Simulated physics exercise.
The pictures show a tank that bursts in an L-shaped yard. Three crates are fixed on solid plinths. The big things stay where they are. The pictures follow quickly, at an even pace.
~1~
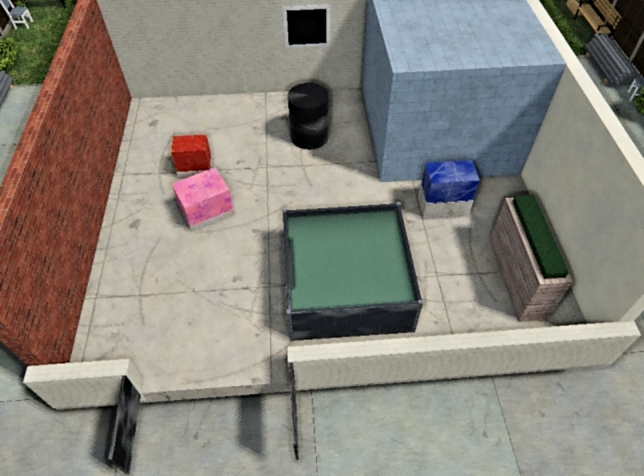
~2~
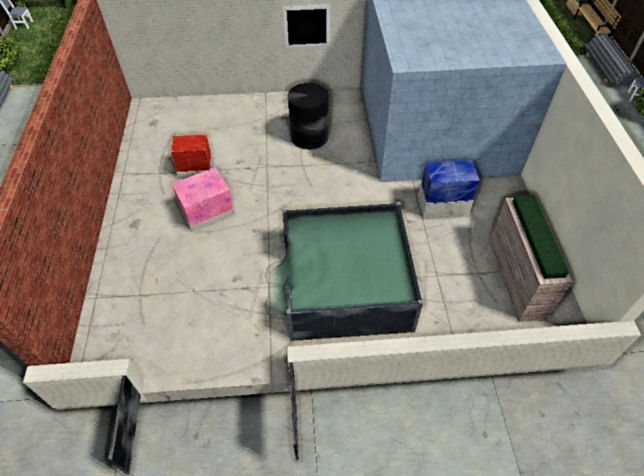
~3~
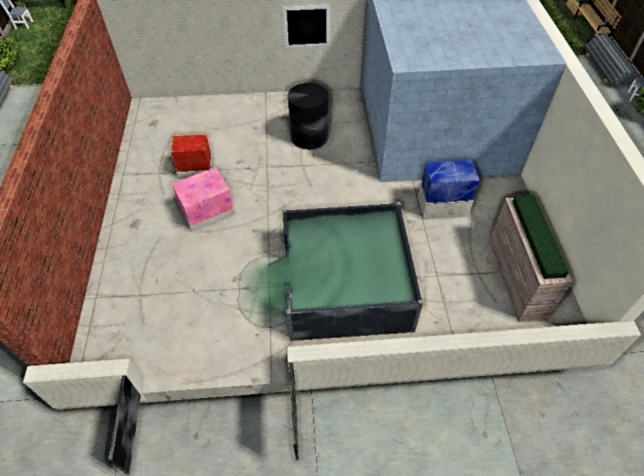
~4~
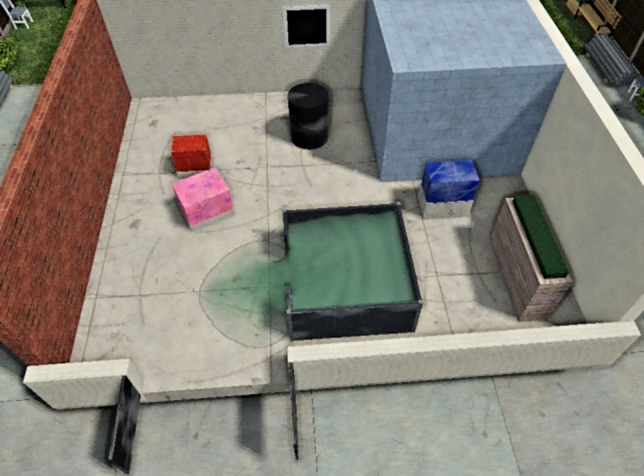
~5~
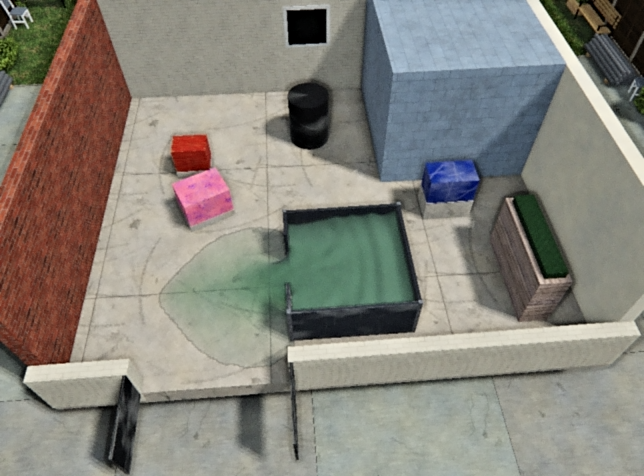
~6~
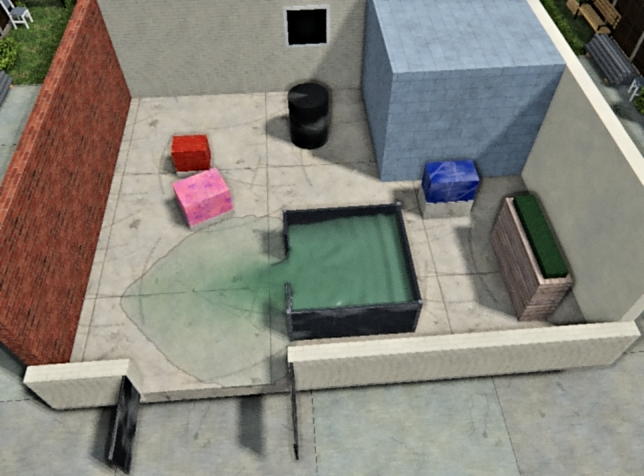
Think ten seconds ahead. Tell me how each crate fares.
One by one: The red crate keeps dry; the pink crate is soaked; the blue crate keeps dry.
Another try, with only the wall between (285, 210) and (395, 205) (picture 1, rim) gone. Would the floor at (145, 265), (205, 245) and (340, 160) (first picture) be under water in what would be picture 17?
As listed: Dry, no water, flooded.
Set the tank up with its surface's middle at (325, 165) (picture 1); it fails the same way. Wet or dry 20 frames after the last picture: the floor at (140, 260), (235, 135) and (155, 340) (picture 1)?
As listed: Wet, covered, covered.
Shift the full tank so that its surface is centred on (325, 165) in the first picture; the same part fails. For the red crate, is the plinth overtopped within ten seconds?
In short: Red crate is wetted.
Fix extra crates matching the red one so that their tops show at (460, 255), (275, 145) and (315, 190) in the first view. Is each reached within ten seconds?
In that order: Keeps dry, keeps dry, is safe.
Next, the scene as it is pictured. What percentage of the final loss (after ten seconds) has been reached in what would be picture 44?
Near 65 in a hundred.
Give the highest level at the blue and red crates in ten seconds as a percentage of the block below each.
Near 10 and 70 in a hundred.
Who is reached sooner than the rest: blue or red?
It is the red crate.
A moment on, water covers 25 % of the floor; the red crate not reached, the pink crate water round its plinth, the blue crate not reached.
Next, water covers 30 % of the floor; the red crate not reached, the pink crate water round its plinth, the blue crate not reached.
Then, water covers 40 % of the floor; the red crate water round its plinth, the pink crate water round its plinth, the blue crate not reached.
Later, water covers 55 % of the floor; the red crate water round its plinth, the pink crate water round its plinth, the blue crate not reached.
In the end, water covers 75 % of the floor; the red crate stayed above the water, the pink crate was topped, the blue crate stayed above the water.
